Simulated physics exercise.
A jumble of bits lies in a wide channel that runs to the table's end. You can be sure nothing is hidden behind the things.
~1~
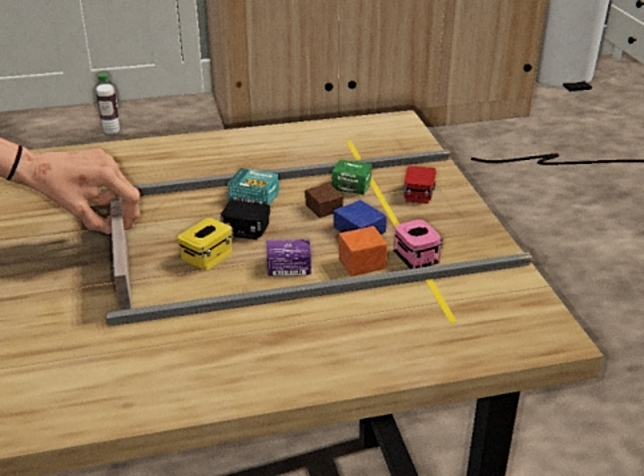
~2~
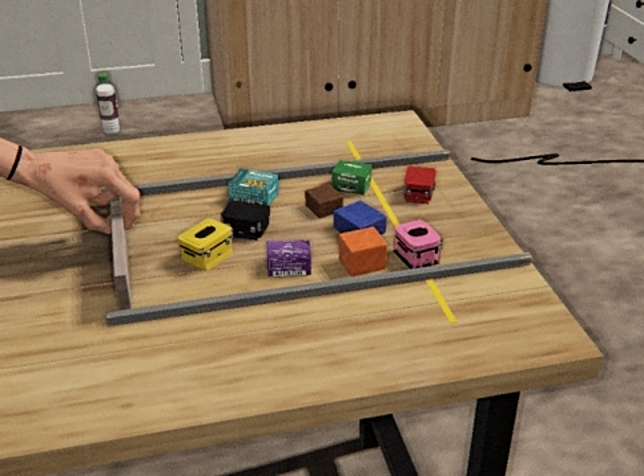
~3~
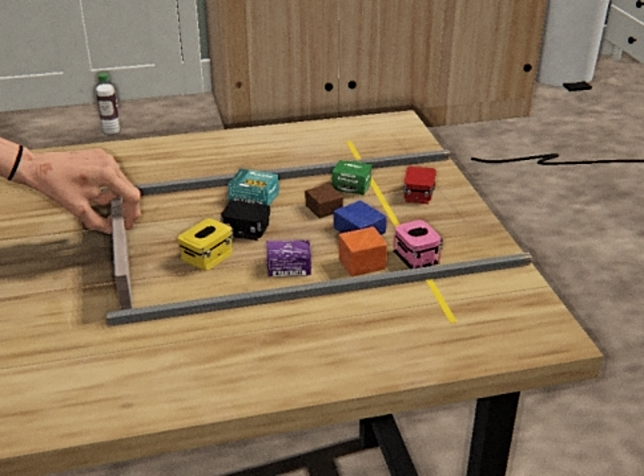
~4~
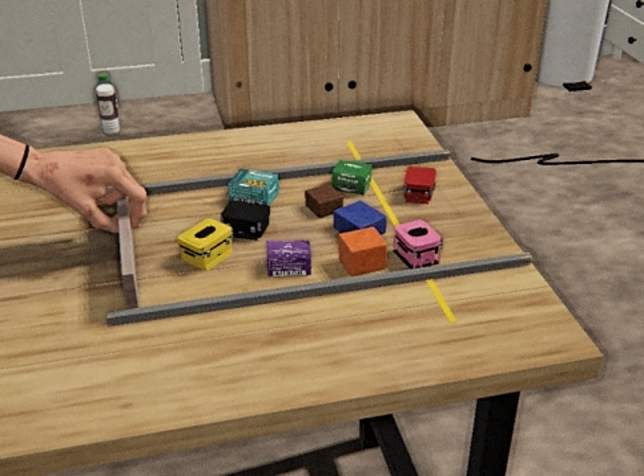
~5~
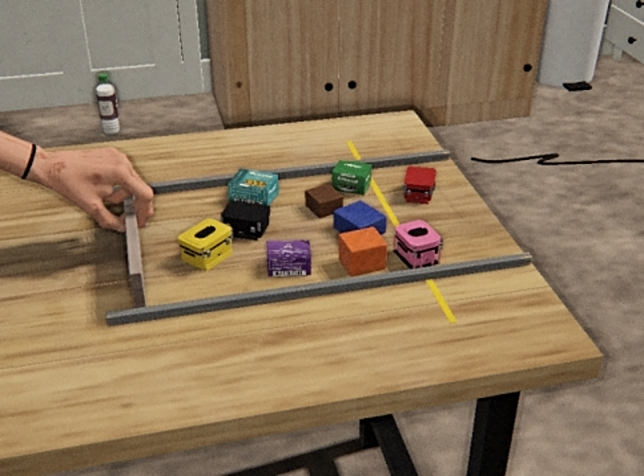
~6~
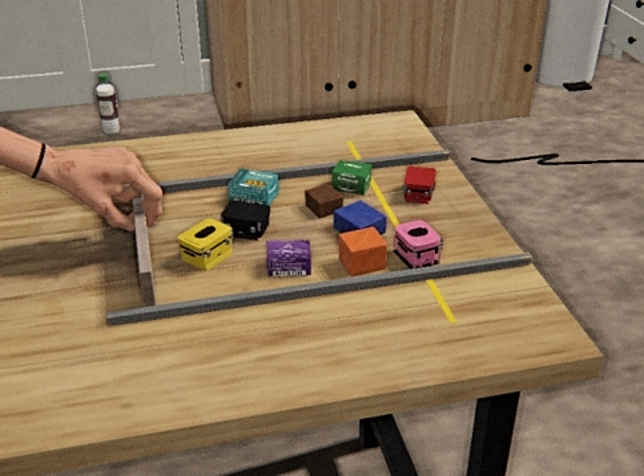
A hand held a flat board upright between two grey rails on a wooden table, then slid it slightly right toward a scatter of colourful little boxes and blocks, which all stayed still.
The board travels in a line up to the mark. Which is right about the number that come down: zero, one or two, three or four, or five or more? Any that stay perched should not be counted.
The right one is zero.
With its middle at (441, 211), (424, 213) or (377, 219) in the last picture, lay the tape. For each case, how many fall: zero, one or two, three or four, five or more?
Either three or four; just one or two; zero.
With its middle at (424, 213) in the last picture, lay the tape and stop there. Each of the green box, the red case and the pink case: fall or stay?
Green box stays put, red case goes off, pink case goes off.
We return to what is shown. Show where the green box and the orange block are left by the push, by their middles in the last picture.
The first comes to rest at (426, 165), and the second at (464, 238).
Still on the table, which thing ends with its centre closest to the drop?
That's the red case.
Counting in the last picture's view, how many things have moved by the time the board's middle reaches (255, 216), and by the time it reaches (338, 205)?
It comes to 4 for the first spot, 9 for the other.
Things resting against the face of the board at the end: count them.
All in all, 4.
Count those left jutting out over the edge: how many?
I count 1 overhanging.
Soon after, none off yet; red case at rest near (420, 185); pink case at rest near (417, 245); green box at rest near (352, 177).
In the end, the number that fall off is zero.
